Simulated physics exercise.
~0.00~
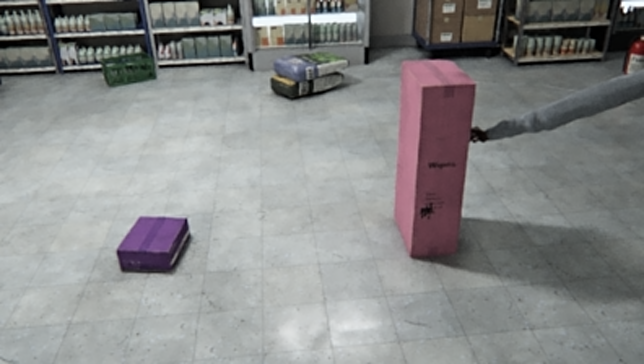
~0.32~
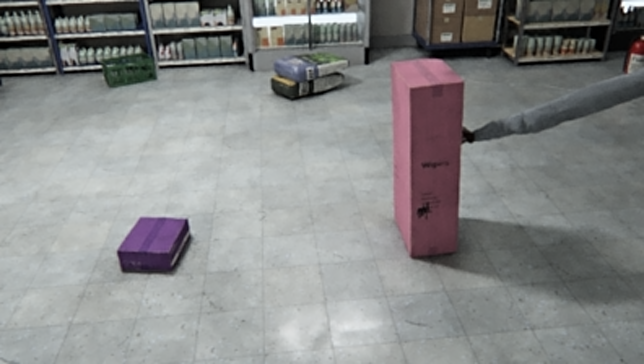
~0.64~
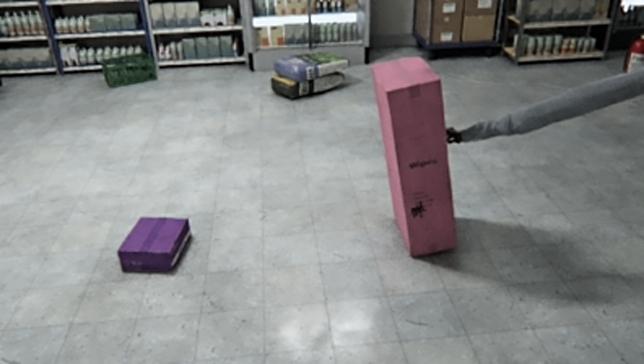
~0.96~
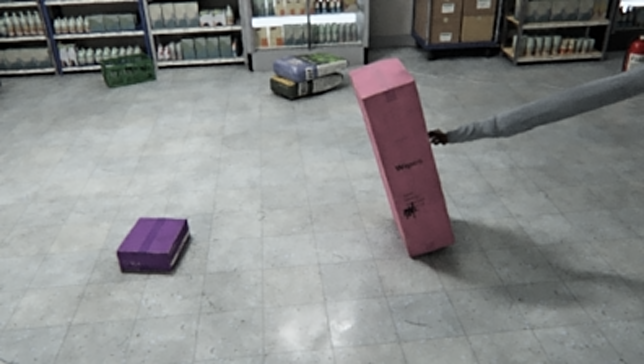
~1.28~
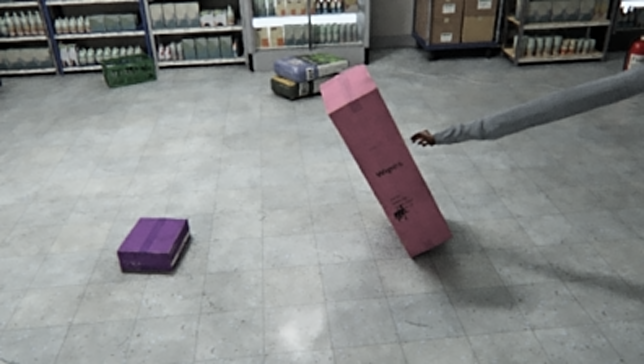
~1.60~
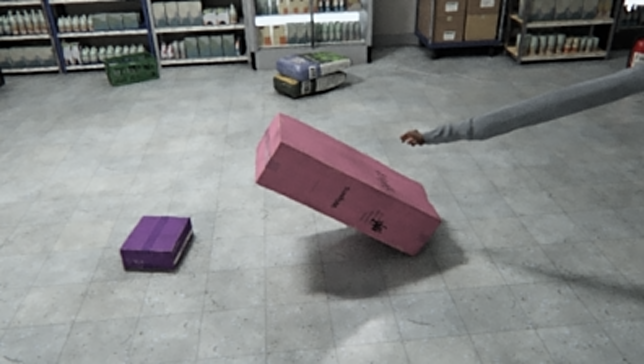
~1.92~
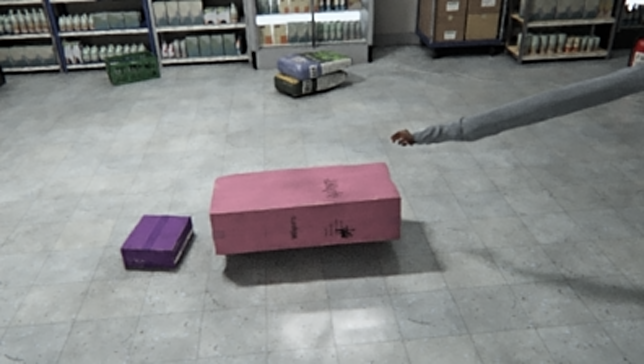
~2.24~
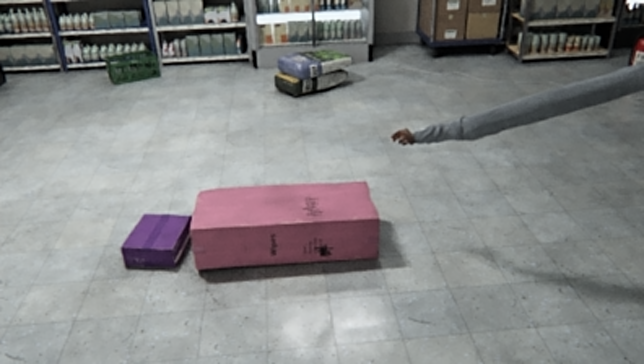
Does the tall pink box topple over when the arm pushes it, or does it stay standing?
The pink box topples. It tips over to the left and ends up lying on its side on the floor.
Tiled shop floor, an arm pushing a tall pink box that topples left and ends on its side beside a purple parcel.
